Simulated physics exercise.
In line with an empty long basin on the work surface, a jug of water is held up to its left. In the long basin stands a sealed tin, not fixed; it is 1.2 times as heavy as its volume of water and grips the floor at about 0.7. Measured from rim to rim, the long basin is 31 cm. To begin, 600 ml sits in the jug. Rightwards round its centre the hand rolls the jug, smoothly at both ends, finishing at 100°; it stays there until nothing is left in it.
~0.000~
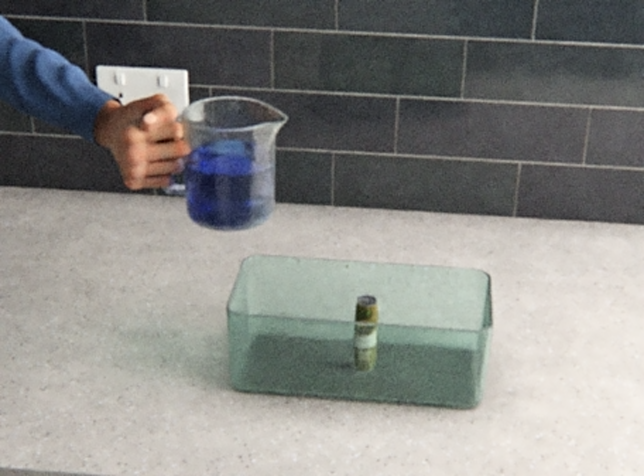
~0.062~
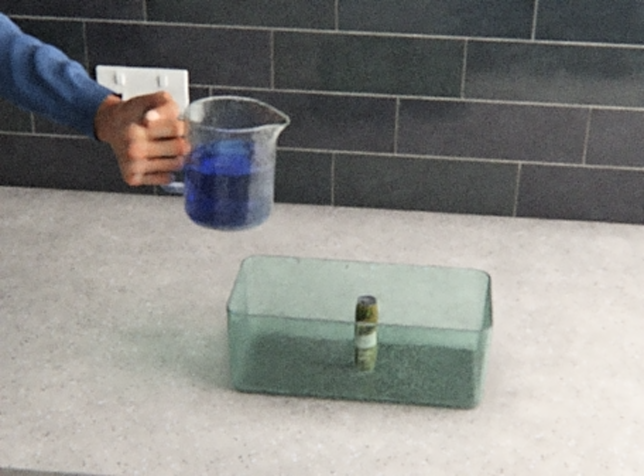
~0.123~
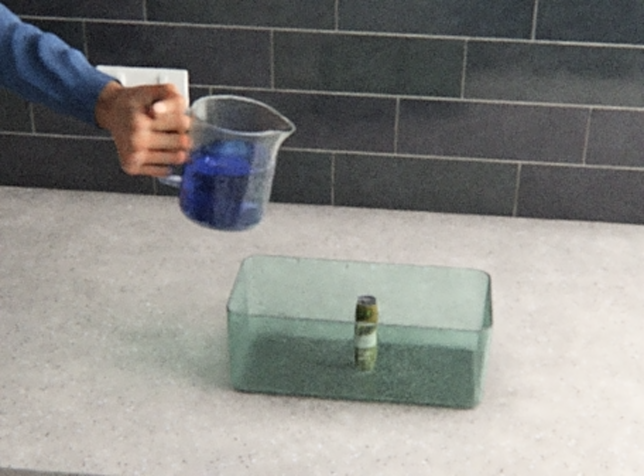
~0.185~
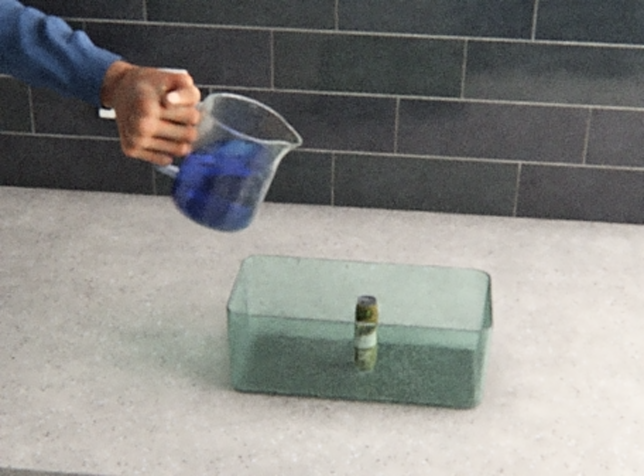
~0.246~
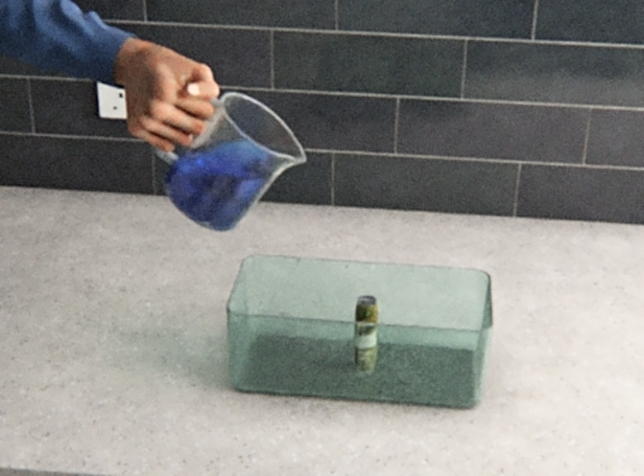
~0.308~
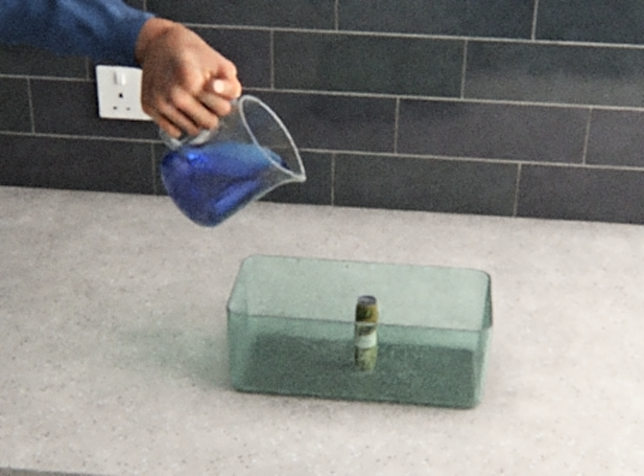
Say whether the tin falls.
It tips.
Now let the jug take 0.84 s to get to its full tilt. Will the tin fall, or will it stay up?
The tin tumbles.
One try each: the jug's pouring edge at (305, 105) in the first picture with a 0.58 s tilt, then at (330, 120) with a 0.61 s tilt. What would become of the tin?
Run one: It tumbles. Run two: It does not tip.
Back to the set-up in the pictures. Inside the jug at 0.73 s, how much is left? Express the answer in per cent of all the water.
Near 24 in a hundred.
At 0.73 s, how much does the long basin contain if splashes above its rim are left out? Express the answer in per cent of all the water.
I'd say roughly 54 in a hundred of it.
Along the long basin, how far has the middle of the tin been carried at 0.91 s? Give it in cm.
I'd put it at around 5 centimetres.
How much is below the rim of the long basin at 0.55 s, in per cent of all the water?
Around 7%.
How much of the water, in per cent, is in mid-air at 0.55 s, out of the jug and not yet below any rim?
I'd put it at about 28 percent.
By 0.55 s the tilt is 98° and 65 per cent is still to pour; the tin stands where it began.
By 0.73 s the tilt is 100° and 24 per cent is still to pour; the tin stands 3 cm from where it began.
By 0.91 s the tilt is 100° and 8 per cent is still to pour; the tin leans 23°.
By 1.11 s the tilt is 100° and 2 per cent is still to pour; the tin lies on its side.
At rest the tin lies on its side.
